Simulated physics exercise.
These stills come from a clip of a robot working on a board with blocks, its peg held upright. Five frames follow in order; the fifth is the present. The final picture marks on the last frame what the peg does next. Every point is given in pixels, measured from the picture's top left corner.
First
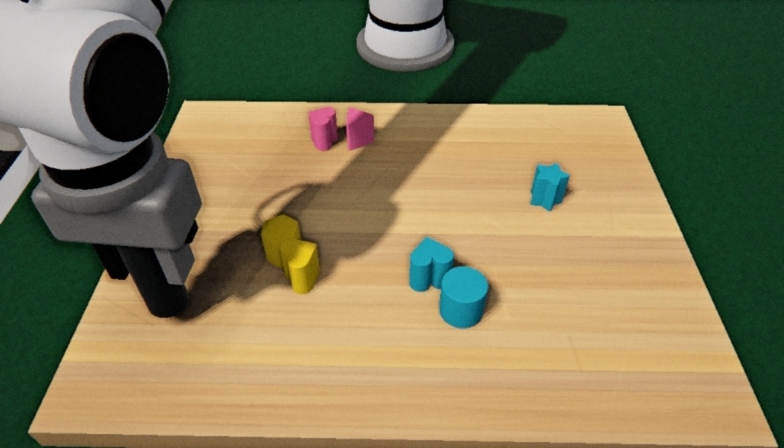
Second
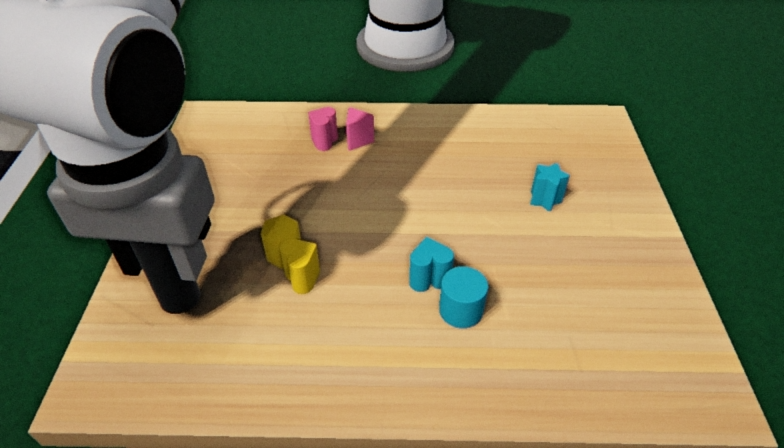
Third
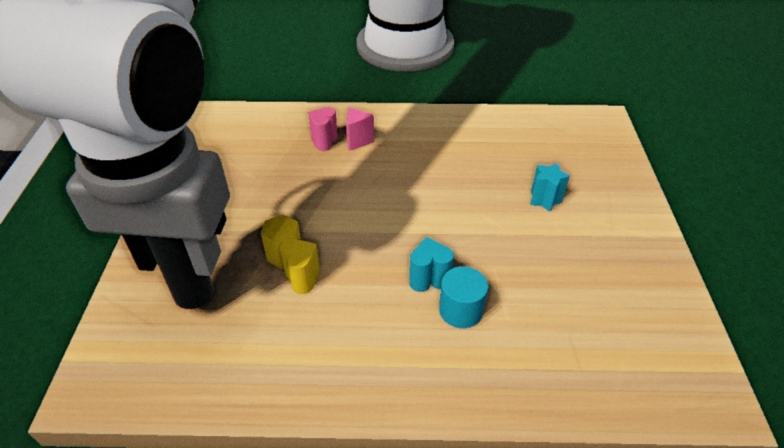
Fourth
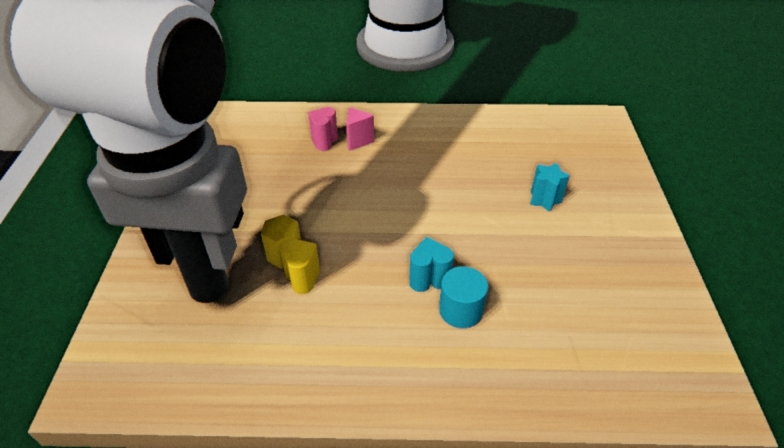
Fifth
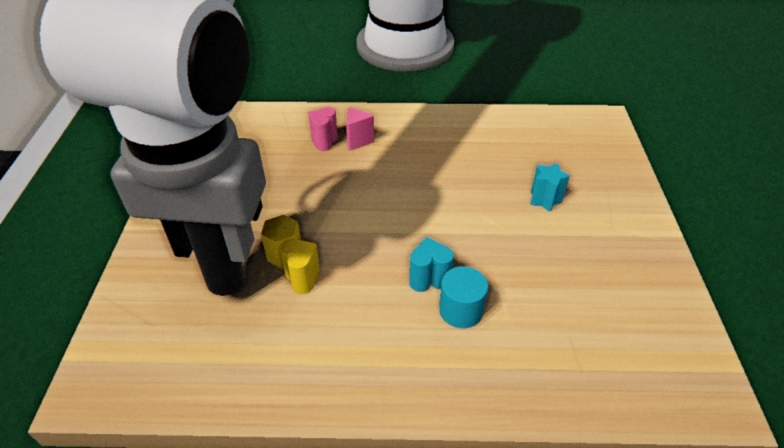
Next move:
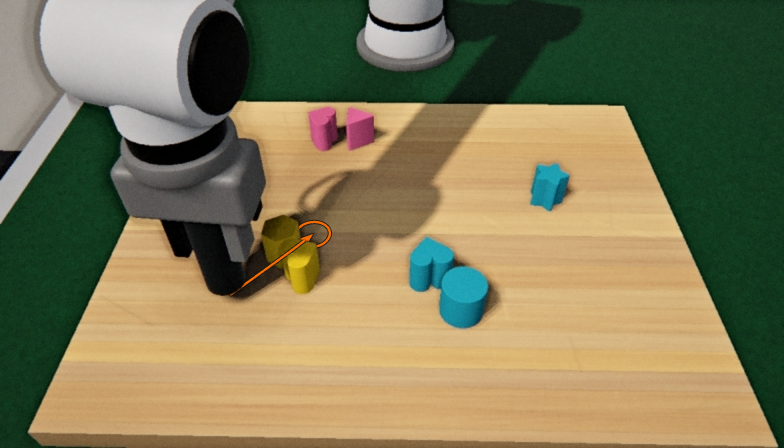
A white and grey robot arm with a black peg slides slowly rightward and slightly away along the left side of a pale wooden board, seen from above at a fixed angle. Two yellow blocks sit near the peg, two pink ones at the back, and three blue ones toward the centre and right. The peg nears the yellow pair, its shadow shifting, while every block stays still.
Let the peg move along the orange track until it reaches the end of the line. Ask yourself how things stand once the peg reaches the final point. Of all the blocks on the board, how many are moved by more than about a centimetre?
It displaces one.
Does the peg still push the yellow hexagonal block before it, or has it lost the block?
Pushed along.
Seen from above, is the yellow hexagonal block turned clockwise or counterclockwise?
Answer: Clockwise.
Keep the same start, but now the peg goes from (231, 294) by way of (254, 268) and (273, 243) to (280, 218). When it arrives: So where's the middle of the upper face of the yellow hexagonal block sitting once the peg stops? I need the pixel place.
I'd place it at (304, 213), taking the centre of its top.
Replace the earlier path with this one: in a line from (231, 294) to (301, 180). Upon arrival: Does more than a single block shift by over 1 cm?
No - that is not the case.
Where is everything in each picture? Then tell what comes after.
Peg tip (169, 302); block tops, yellow hexagonal block (279, 227); yellow heart (298, 251), in the first picture.
Peg (181, 299); blocks unchanged, in the second picture.
Peg (194, 294); blocks unchanged, in the third picture.
Peg (209, 288); blocks unchanged, in the fourth picture.
Peg (226, 281); yellow hexagonal block (279, 227); yellow heart (298, 251), in the fifth picture.
Path on the board, straight from (231, 294) to (313, 234).
On the path given first. One third of the way, peg (257, 260); nothing pushed yet.
Two thirds of the way, peg (286, 239); yellow hexagonal block (311, 208); yellow heart (303, 249), turned 25° clockwise.
At the end, peg (311, 221); yellow hexagonal block (336, 191), turned 20° clockwise; yellow heart (303, 249), turned 25° clockwise.
